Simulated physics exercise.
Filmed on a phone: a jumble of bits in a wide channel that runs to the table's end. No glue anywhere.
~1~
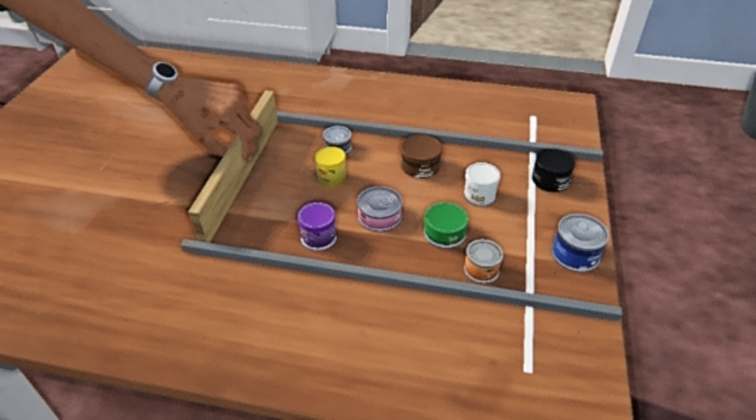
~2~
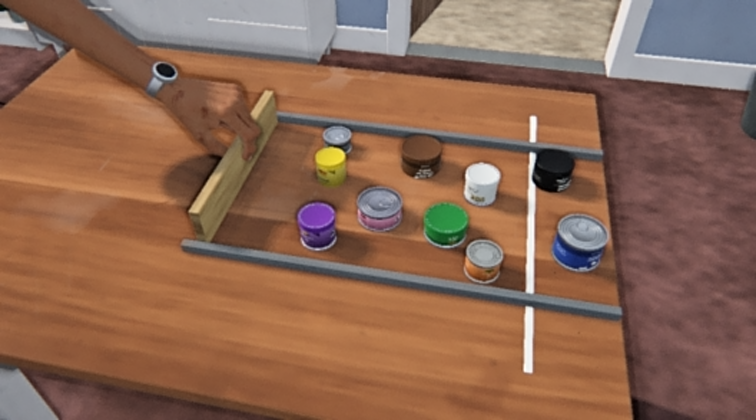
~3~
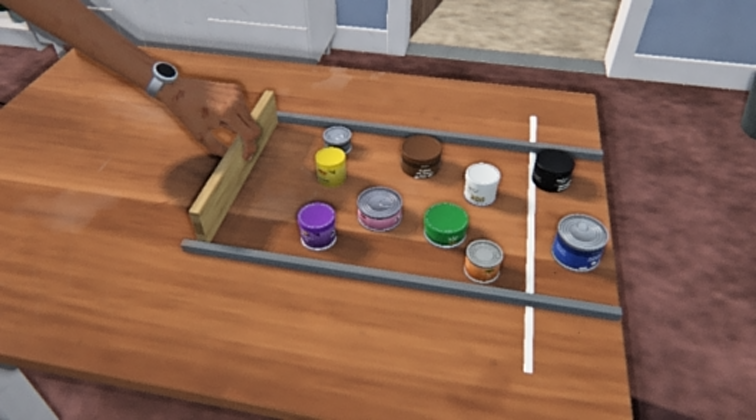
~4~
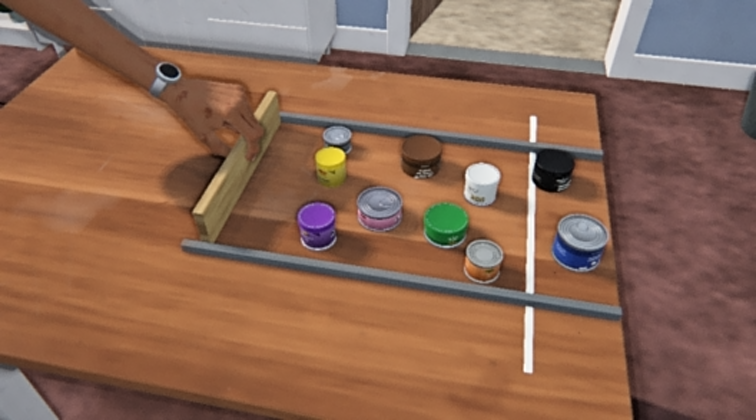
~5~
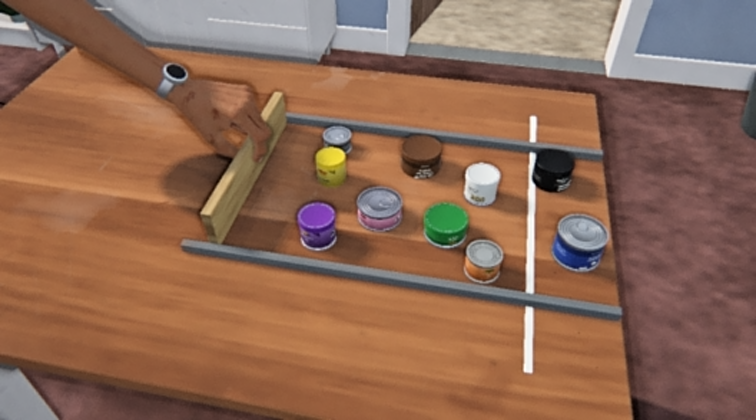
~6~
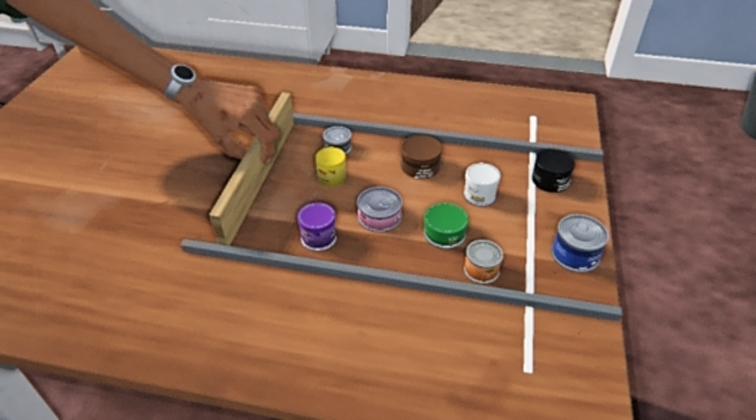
A hand wearing a watch holds a wooden board upright at the left of a channel on a table, then slides it slightly right toward scattered colourful pots, which stay still on both sides of a white tape line.
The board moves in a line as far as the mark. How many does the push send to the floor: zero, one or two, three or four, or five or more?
The number that fall off is one or two.
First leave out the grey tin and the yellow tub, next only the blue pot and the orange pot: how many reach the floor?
1 in the first case, 0 in the second.
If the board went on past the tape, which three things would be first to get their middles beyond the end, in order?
In order: The blue pot, then the black tub, then the green tin.
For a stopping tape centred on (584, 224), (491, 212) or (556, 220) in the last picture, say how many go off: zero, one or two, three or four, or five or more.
For each place: Five or more; none; three or four.
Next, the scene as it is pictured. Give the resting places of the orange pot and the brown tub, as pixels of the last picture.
First (583, 285), then (570, 183).
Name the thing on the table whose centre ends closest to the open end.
The black tub.
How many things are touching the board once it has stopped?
The number is 4.
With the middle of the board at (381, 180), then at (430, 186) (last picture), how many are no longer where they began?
At the one place 5, at the other 7.
Early on, none off yet; blue pot at rest near (579, 243); black tub at rest near (553, 171); orange pot at rest near (483, 262).
Finally, the number that fall off is one or two; lost, blue pot.
